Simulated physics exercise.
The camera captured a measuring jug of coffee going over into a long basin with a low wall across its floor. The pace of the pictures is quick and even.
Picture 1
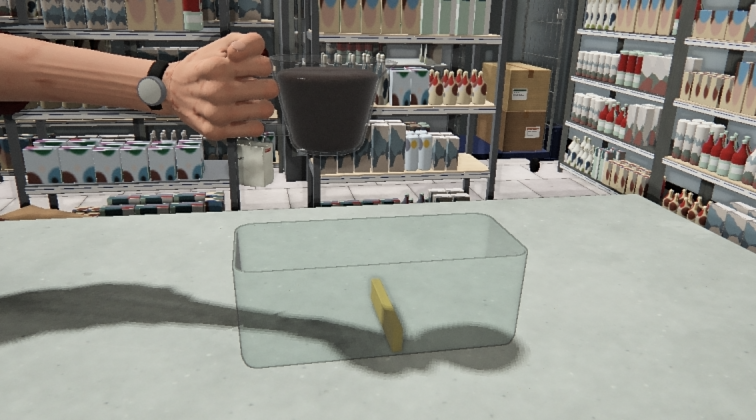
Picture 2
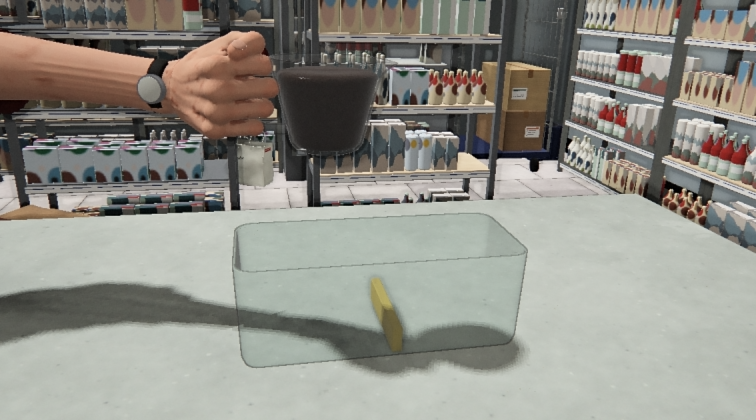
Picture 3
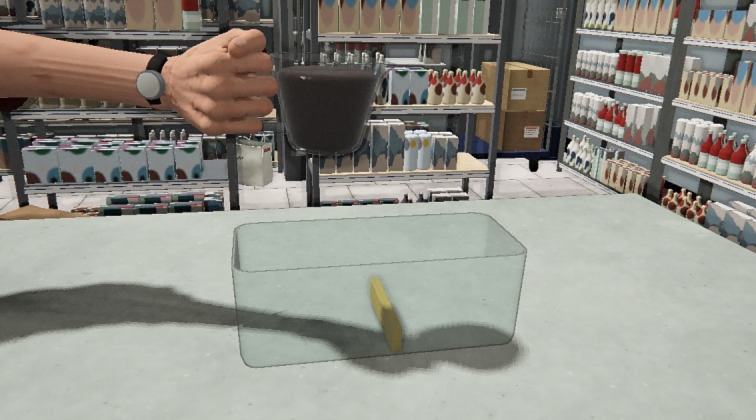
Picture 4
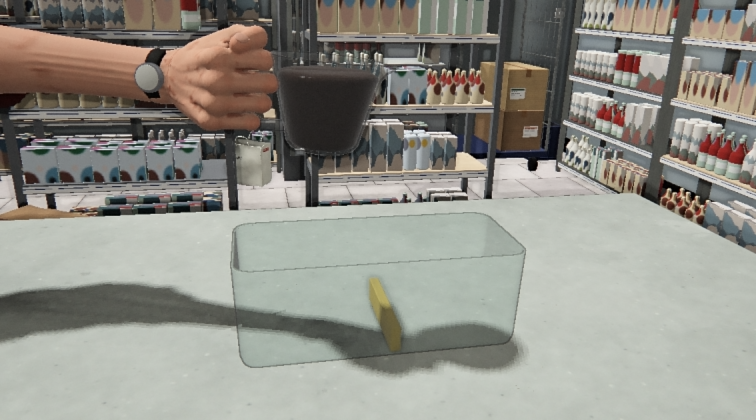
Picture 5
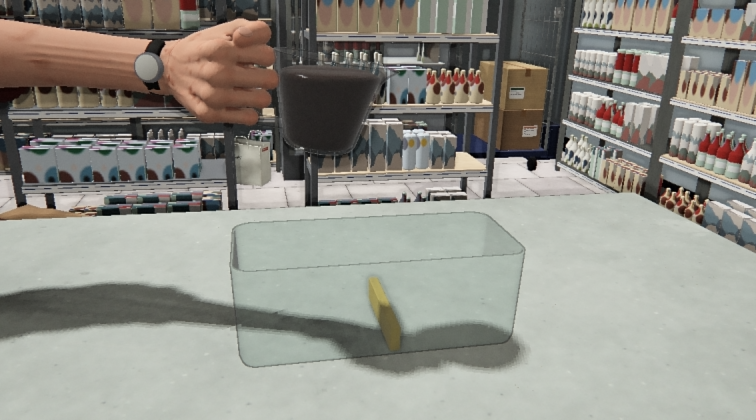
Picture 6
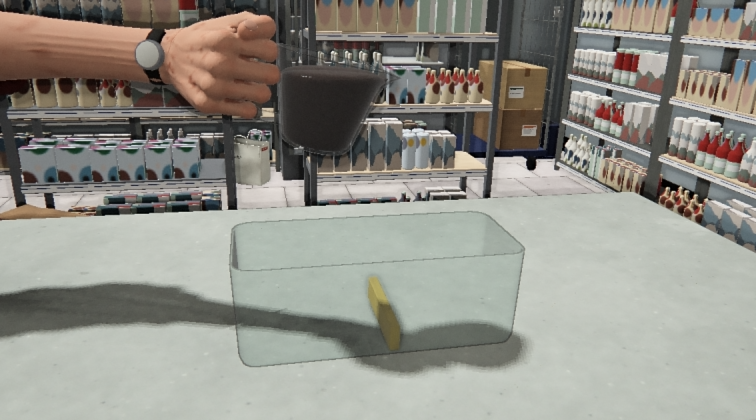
In this clip, a hand wearing a wristwatch holds a jug of dark liquid above a clear, long basin with a low yellow wall across its floor, and the jug gradually tilts slightly to the right.
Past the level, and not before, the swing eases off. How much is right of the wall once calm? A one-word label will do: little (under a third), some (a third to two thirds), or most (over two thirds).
Most.
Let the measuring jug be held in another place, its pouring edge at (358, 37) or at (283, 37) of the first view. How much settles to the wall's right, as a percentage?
The first start yields 80 per cent, the second 10 per cent.
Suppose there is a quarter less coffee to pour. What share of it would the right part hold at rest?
Estimate: Around 90 per cent.
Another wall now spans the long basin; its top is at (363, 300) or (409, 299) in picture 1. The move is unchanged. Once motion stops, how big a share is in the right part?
Around 95 per cent for the first, around 85 per cent for the second.
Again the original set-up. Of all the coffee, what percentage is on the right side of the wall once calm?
Share approx. 90 per cent.
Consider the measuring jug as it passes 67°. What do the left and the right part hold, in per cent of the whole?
Left part close to 0 in a hundred, right part close to 10.
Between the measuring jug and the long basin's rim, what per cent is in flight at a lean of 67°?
It works out to about 30 percent.
A moment on, the measuring jug is tipped part way and 63 per cent is still to pour, 0 is left of the wall and 9 right of it.
Next, the measuring jug is tipped on its side and 12 per cent is still to pour, 3 is left of the wall and 67 right of it.
Then the measuring jug is tipped on its side and 1 per cent is still to pour, 8 is left of the wall and 89 right of it.
Later the measuring jug is tipped on its side and 0 per cent is still to pour, 9 is left of the wall and 90 right of it.
At rest 9 per cent lies left of the wall, 90 right of it and 1 outside.
